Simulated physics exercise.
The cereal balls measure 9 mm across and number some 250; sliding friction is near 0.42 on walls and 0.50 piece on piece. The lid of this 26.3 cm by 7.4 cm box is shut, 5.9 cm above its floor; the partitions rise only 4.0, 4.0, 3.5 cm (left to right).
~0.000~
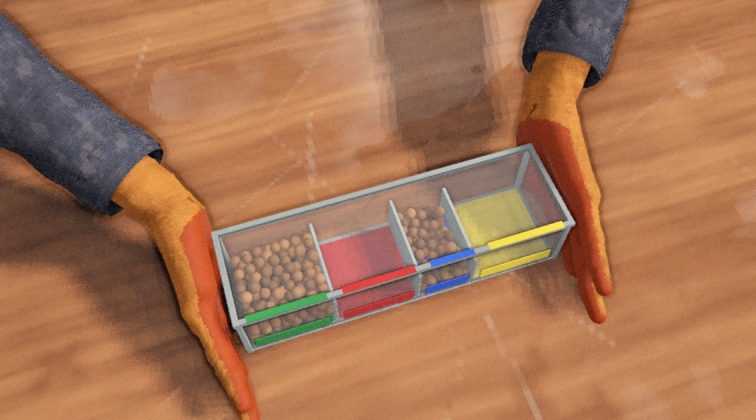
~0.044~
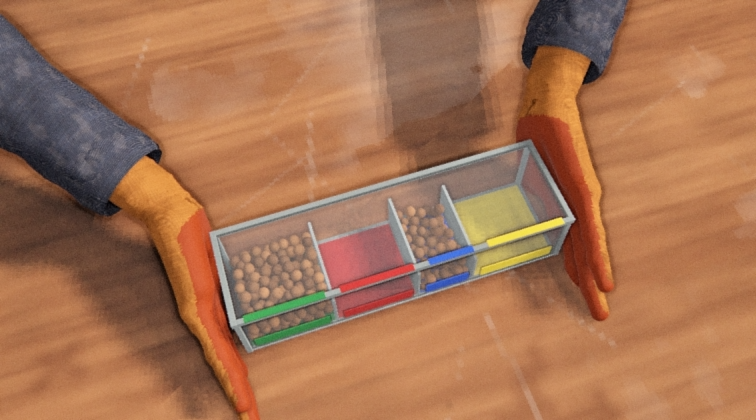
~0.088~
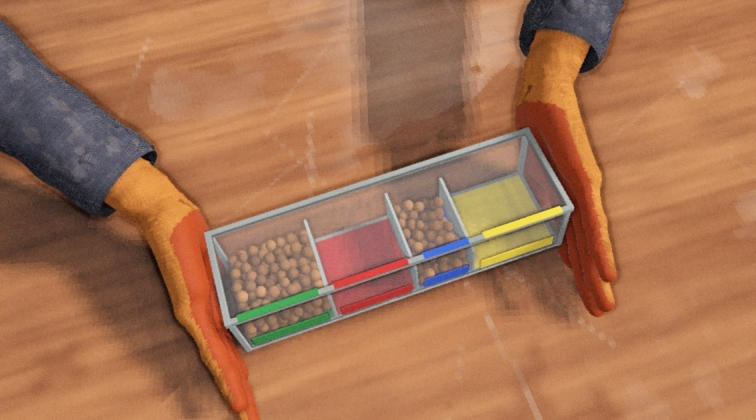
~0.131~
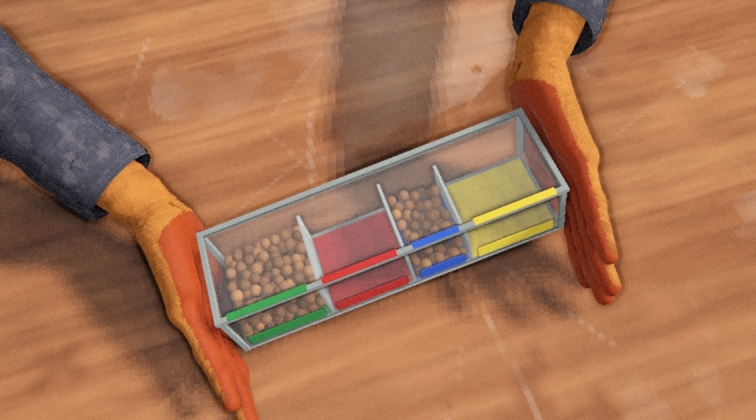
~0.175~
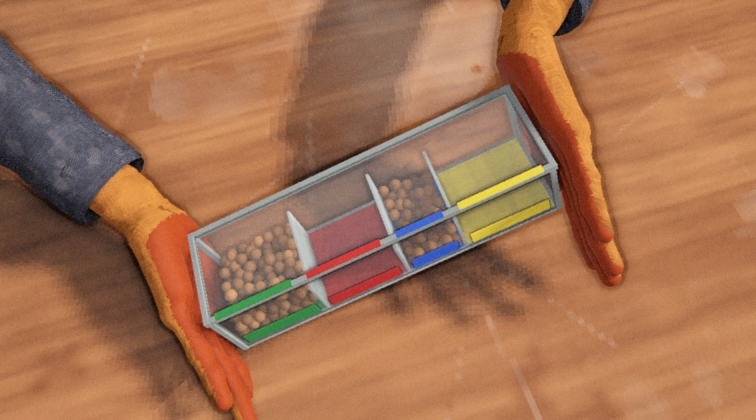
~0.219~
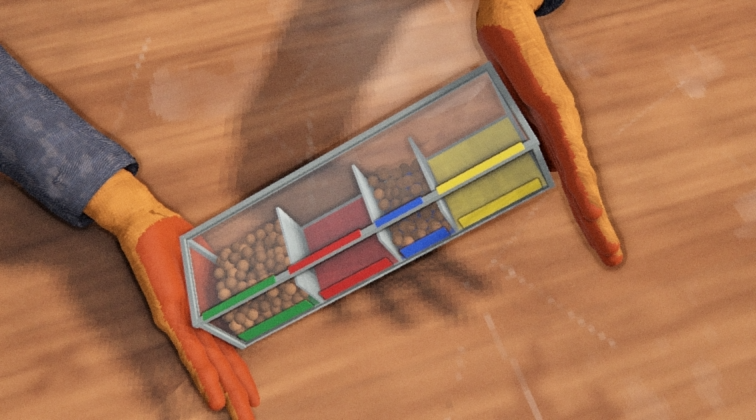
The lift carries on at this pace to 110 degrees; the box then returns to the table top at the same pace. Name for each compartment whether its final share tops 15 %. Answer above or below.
Red compartment: Below; blue compartment: Below; green compartment: Above; yellow compartment: Below.
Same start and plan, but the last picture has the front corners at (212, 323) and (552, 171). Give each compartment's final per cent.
Red 0; blue 10; green 90; yellow 0.
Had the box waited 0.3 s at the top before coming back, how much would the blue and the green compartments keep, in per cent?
Then: Blue 10; green 90.
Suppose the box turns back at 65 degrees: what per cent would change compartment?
Some 0 per cent.
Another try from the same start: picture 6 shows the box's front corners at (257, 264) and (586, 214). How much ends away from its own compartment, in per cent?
Then about 50 per cent.
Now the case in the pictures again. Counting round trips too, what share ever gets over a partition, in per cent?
Some 20 per cent.
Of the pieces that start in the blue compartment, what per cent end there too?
About 20 per cent.
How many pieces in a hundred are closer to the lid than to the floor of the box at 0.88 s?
Some 60 per cent.
After 0.88 s, tilt 109 degrees; red 5 %, blue 15 %, green 80 %.
After 1.33 s, tilt 46 degrees; red 5 %, blue 5 %, green 90 %.
Then, at 1.84 s, tilt 0 degrees; red 5 %, blue 5 %, green 90 %.
At rest (2.4 s), red 5 %, blue 5 %, green 90 %, yellow 0 %.
